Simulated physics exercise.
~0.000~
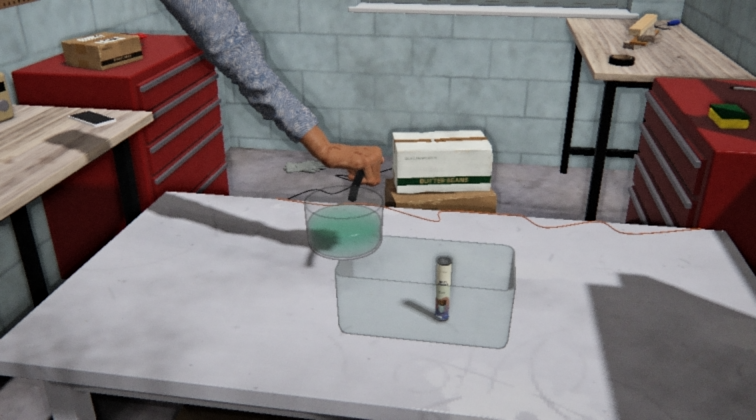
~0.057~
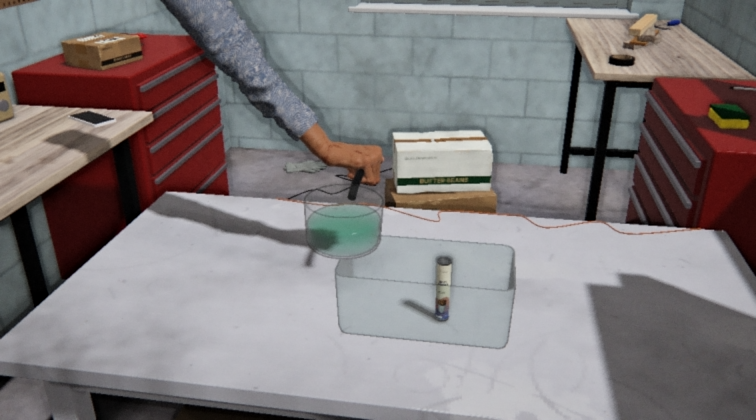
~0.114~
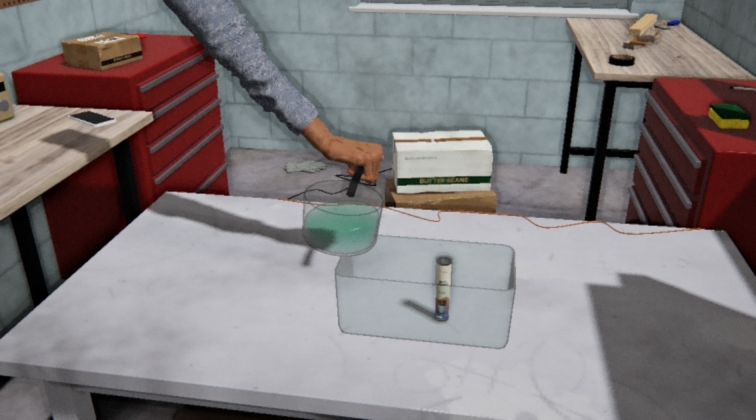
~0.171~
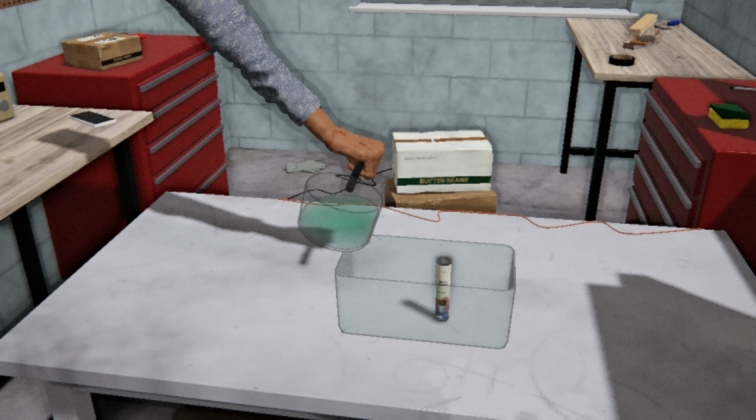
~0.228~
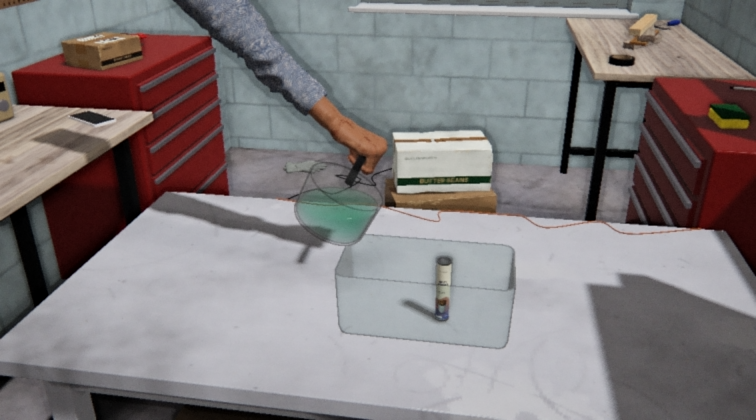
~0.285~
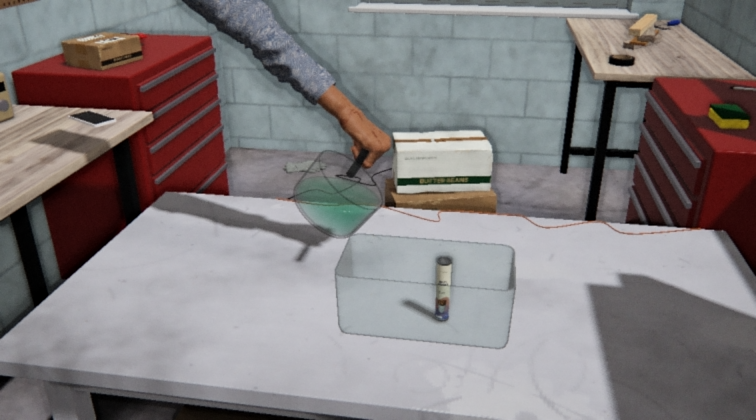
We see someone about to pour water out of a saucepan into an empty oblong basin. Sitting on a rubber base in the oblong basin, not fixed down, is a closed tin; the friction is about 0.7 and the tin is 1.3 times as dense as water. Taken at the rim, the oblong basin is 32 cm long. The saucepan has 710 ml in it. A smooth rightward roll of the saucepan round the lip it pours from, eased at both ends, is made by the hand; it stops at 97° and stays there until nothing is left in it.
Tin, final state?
It capsizes.
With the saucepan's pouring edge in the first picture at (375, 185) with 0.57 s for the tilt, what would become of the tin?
After that, the tin overturns.
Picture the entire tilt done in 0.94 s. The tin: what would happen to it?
Outcome - the tin ends up overturned.
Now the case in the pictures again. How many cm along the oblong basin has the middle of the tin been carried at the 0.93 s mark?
Estimate: Around 6 cm.
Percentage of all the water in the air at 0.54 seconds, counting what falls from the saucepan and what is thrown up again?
Around 44 percent.
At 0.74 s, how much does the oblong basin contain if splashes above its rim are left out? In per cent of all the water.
Some 70 per cent.
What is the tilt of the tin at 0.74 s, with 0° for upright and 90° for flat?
Some 10°.
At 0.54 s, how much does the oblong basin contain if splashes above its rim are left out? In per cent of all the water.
Near 3 in a hundred.
By 0.54 s the tilt is 91° and 54 per cent is still to pour; the tin stands where it began.
By 0.74 s the tilt is 97° and 12 per cent is still to pour; the tin leans 11°.
By 0.93 s the tilt is 97° and 3 per cent is still to pour; the tin lies on its side.
By 1.15 s the tilt is 97° and 1 per cent is still to pour; the tin lies on its side.
At rest the tin lies on its side.
